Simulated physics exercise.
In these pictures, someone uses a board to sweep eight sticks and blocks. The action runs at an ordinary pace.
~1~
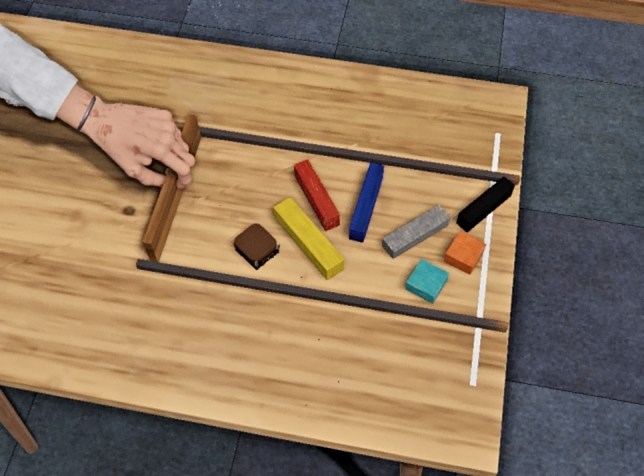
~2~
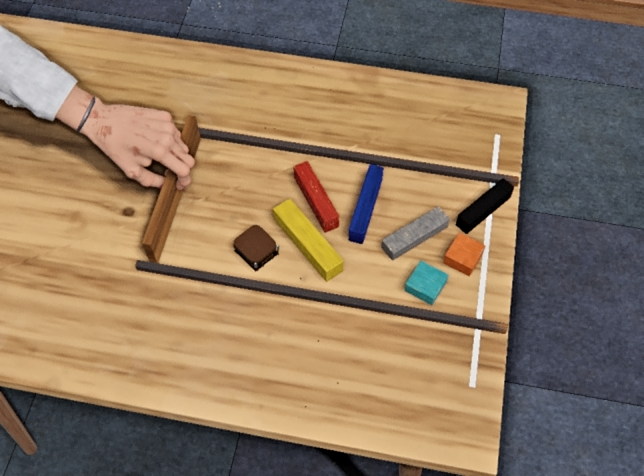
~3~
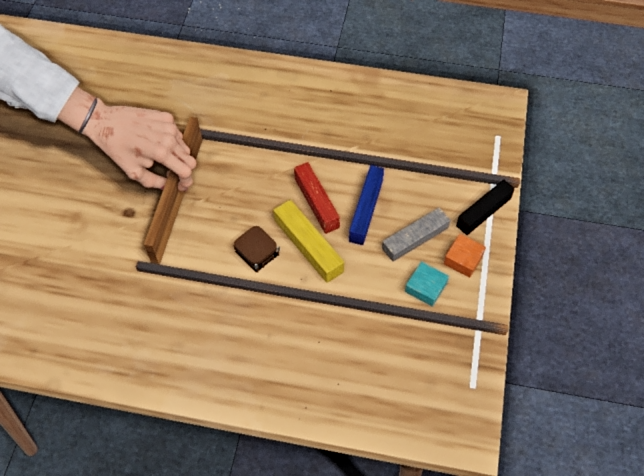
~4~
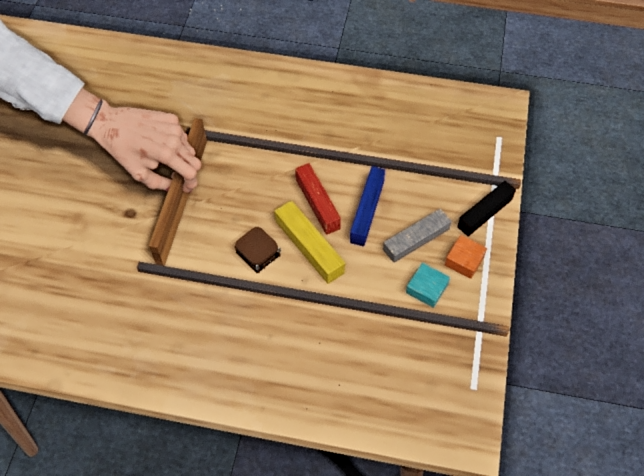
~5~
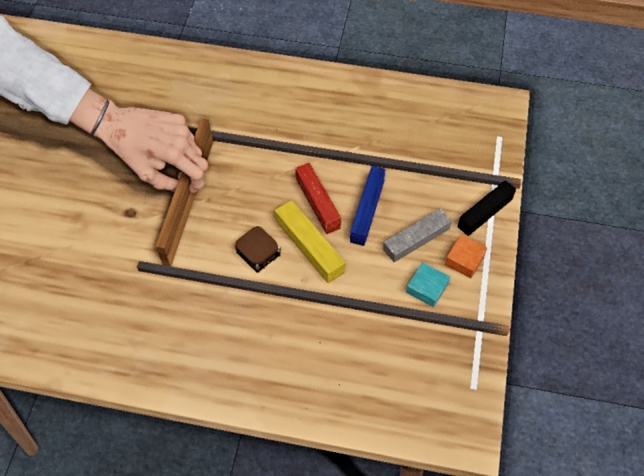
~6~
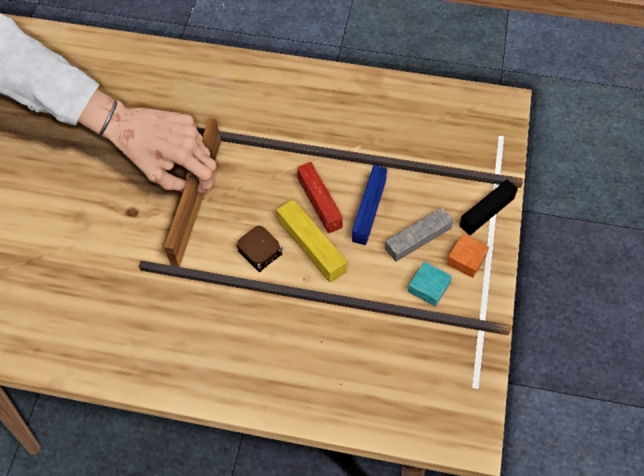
A hand in a pale sleeve with a dark wristband holds a brown board on a light wooden table, seen from above at a slight tilt over dark floor tiles. Between two dark rails lie brown, yellow, red, blue and grey pieces, with turquoise, orange and black ones near a white tape line at right. The hand slides the board slightly rightward, while the pieces stay still.
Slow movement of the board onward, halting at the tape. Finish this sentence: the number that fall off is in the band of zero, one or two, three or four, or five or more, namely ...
Namely five or more.
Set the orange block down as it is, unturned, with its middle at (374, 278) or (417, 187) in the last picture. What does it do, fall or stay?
First place: It comes off; second place: It comes off.
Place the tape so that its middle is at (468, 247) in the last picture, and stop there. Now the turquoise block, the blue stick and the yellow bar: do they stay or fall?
The turquoise block is gone. The blue stick is still there. The yellow bar is still there.
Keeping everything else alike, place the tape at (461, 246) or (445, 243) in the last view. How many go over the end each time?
That would be 4, then 3.
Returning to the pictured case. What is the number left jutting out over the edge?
Count of overhanging things: 1.
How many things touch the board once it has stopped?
Tally at the end: 1.
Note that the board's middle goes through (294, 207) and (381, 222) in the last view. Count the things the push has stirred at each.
Tally: First 3; then 8.
A little later, none off yet; black stick at rest near (489, 207); orange block at rest near (468, 256); turquoise block at rest near (430, 284).
Next, none off yet; black stick shifted a little near (516, 203); orange block shifted about its own width near (490, 258); turquoise block shifted about its own width near (481, 290).
When it is over, the number that fall off is five or more; down, red bar, yellow bar, blue stick, grey bar, turquoise block, orange block and black stick.
